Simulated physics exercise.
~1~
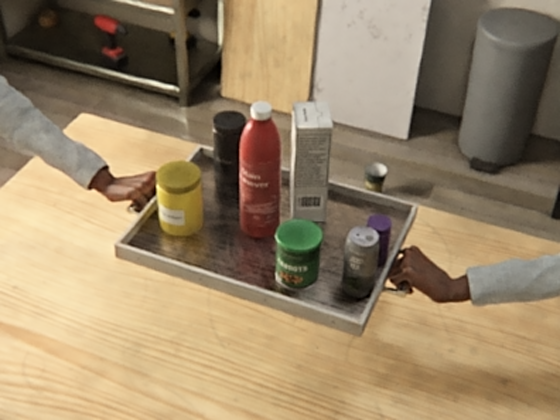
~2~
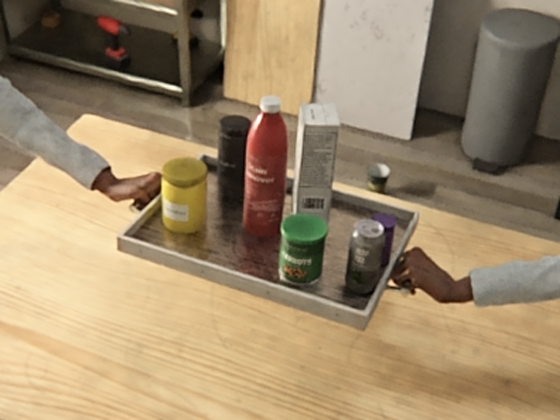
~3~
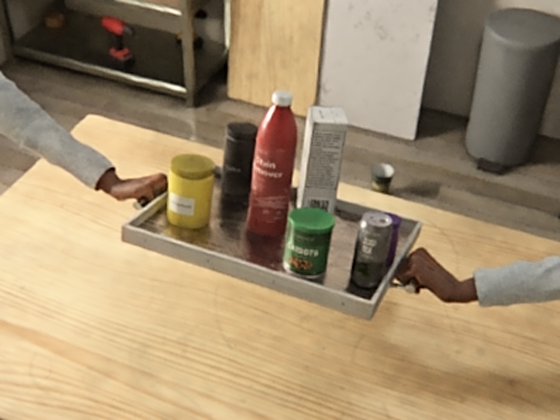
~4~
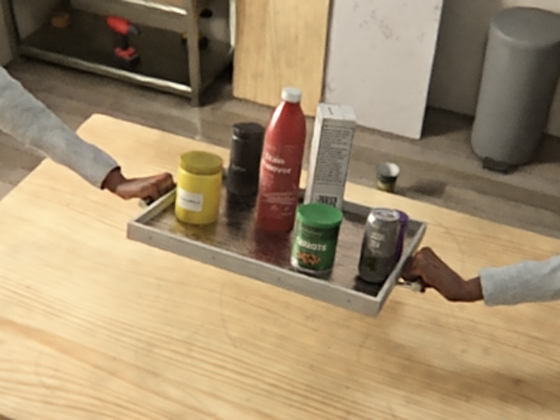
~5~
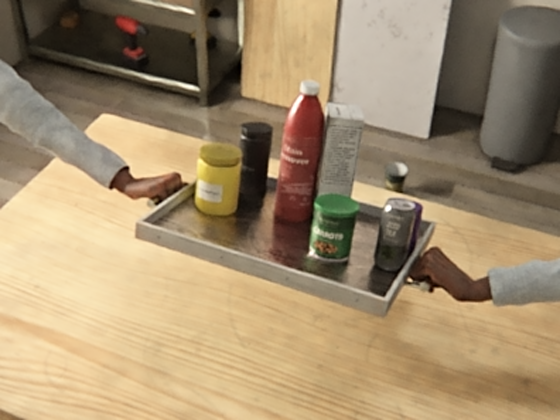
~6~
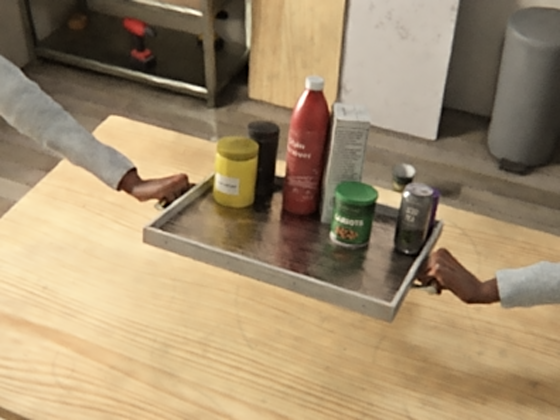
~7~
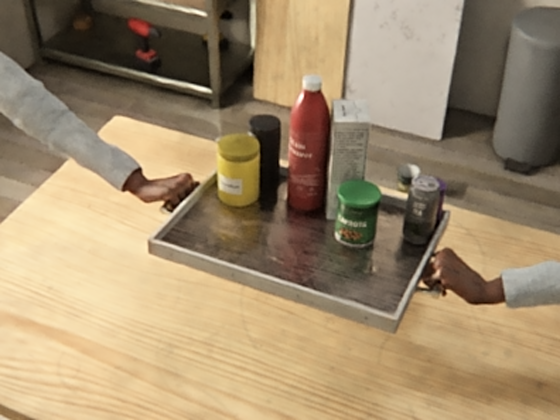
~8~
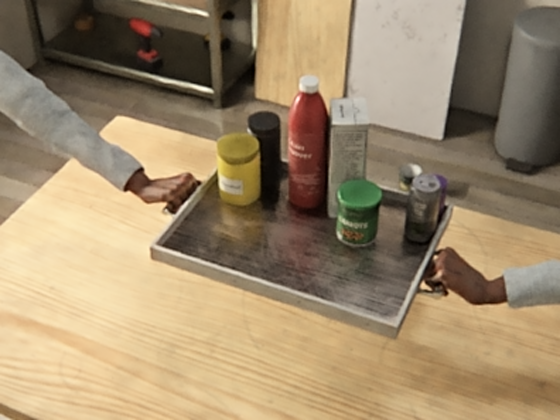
Tray of seven containers being tilted away by two hands, several items sliding toward the far edge, then levelled with all upright.
